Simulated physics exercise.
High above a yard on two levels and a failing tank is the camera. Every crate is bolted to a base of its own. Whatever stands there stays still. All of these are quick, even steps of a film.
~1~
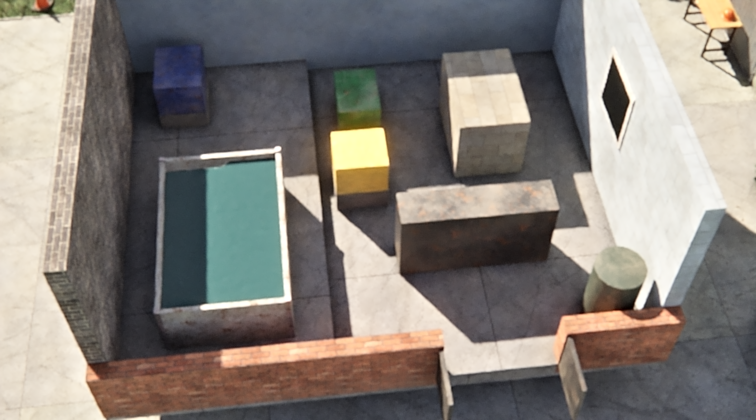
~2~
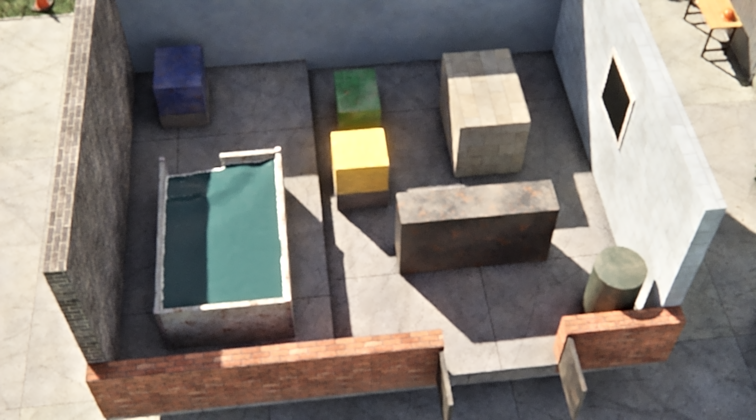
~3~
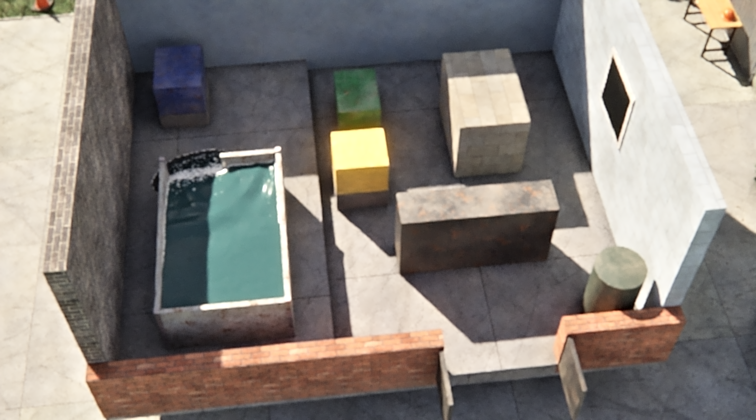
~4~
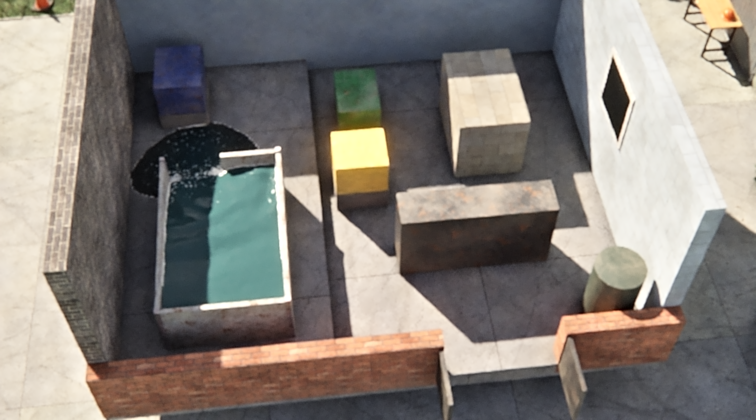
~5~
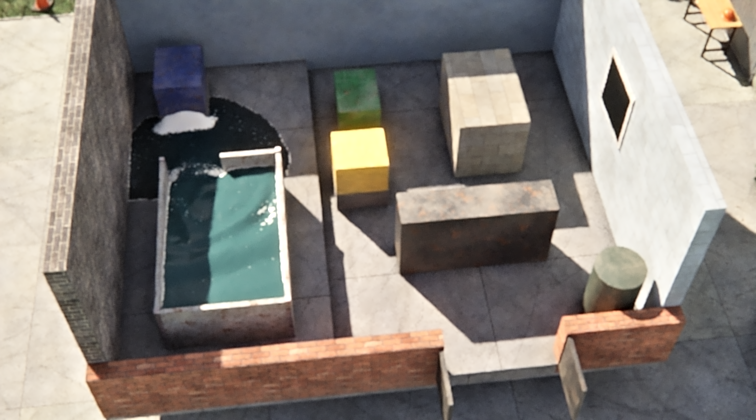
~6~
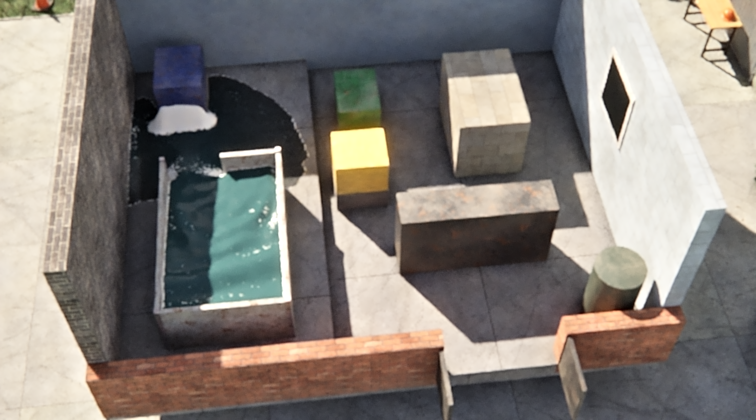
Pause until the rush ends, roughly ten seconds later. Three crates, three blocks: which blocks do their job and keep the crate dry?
Result: The blue crate is caught, the green crate is caught, the yellow crate is missed.
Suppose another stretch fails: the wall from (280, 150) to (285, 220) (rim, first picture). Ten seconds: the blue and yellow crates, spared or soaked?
In that case the blue crate is never flooded and the yellow crate is flooded.
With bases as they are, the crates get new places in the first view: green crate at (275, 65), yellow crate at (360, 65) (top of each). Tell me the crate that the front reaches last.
I'd say the one in yellow is last.
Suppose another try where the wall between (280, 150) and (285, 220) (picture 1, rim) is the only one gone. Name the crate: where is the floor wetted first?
That would be the yellow one.
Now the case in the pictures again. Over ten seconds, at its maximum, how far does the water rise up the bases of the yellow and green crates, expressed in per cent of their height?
50 and 490 per cent, roughly.
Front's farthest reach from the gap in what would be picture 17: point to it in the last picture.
Front's tip: Near (451, 60).
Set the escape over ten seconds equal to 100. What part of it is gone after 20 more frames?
Around 0 per cent.
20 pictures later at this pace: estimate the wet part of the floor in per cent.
That works out to some 45 in a hundred.
A moment on, water covers 20 % of the floor; the blue crate water round its plinth, the green crate water round its plinth, the yellow crate water round its plinth.
Next, water covers 25 % of the floor; the blue crate water round its plinth, the green crate water round its plinth, the yellow crate water round its plinth.
Then, water covers 45 % of the floor; the blue crate water round its plinth, the green crate water round its plinth, the yellow crate water round its plinth.
Later, water covers 80 % of the floor; the blue crate water round its plinth, the green crate water round its plinth, the yellow crate water round its plinth.
In the end, water covers 95 % of the floor; the blue crate was topped, the green crate was topped, the yellow crate stayed above the water.
